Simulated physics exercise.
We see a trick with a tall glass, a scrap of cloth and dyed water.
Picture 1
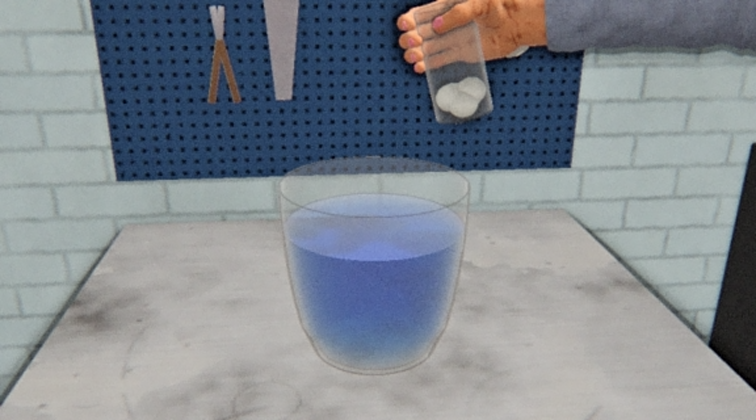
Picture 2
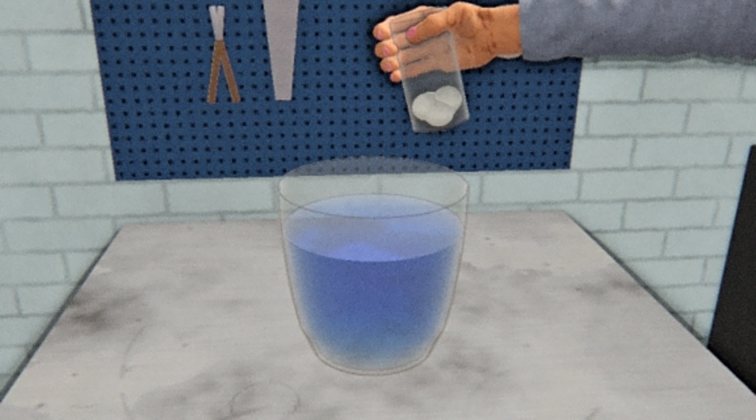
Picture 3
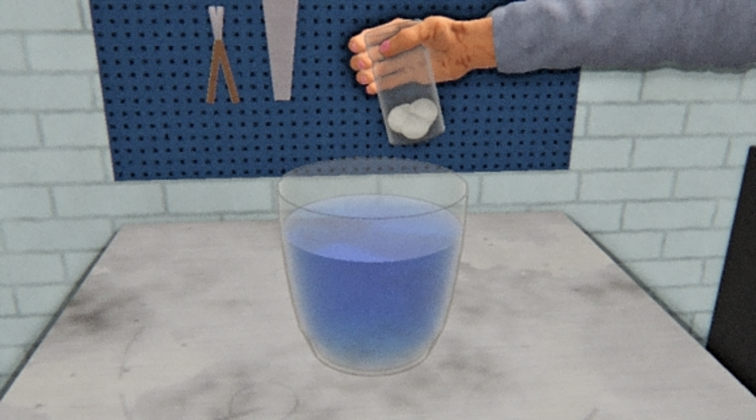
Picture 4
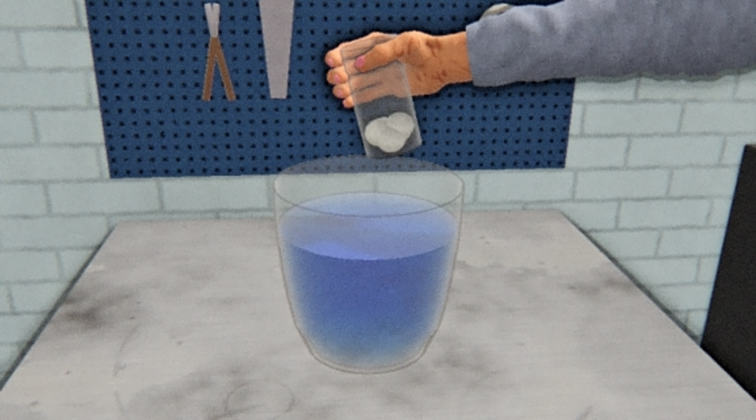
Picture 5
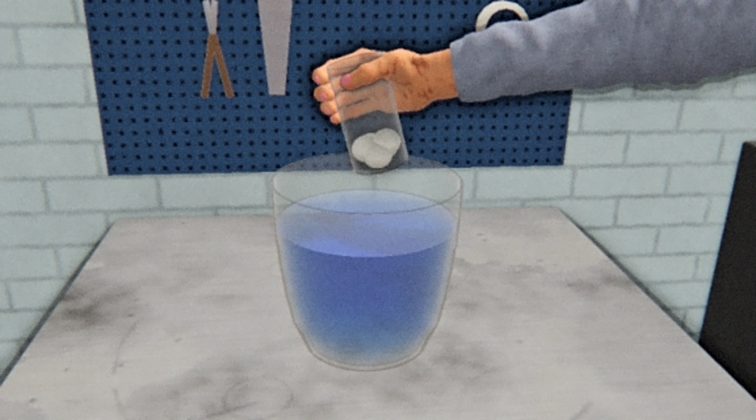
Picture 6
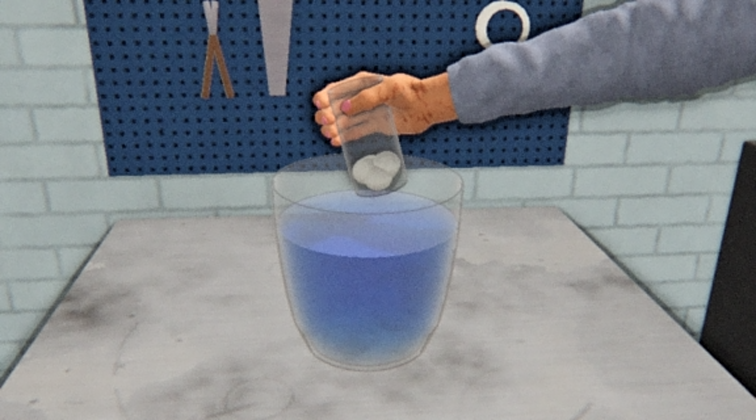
At a grey worktop in front of a blue pegboard hung with tools, a hand holds a clear glass with whitish lumps inside above a large transparent basin of blue water. The arm moves left and downward, lowering the upright glass until it is just over the water's surface.
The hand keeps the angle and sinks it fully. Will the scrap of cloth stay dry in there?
No.
Next, the tall glass enters the dyed water.
After that, dyed water pours in as the air escapes.
Finally, the tall glass is under, flooded, and the scrap of cloth is wet.
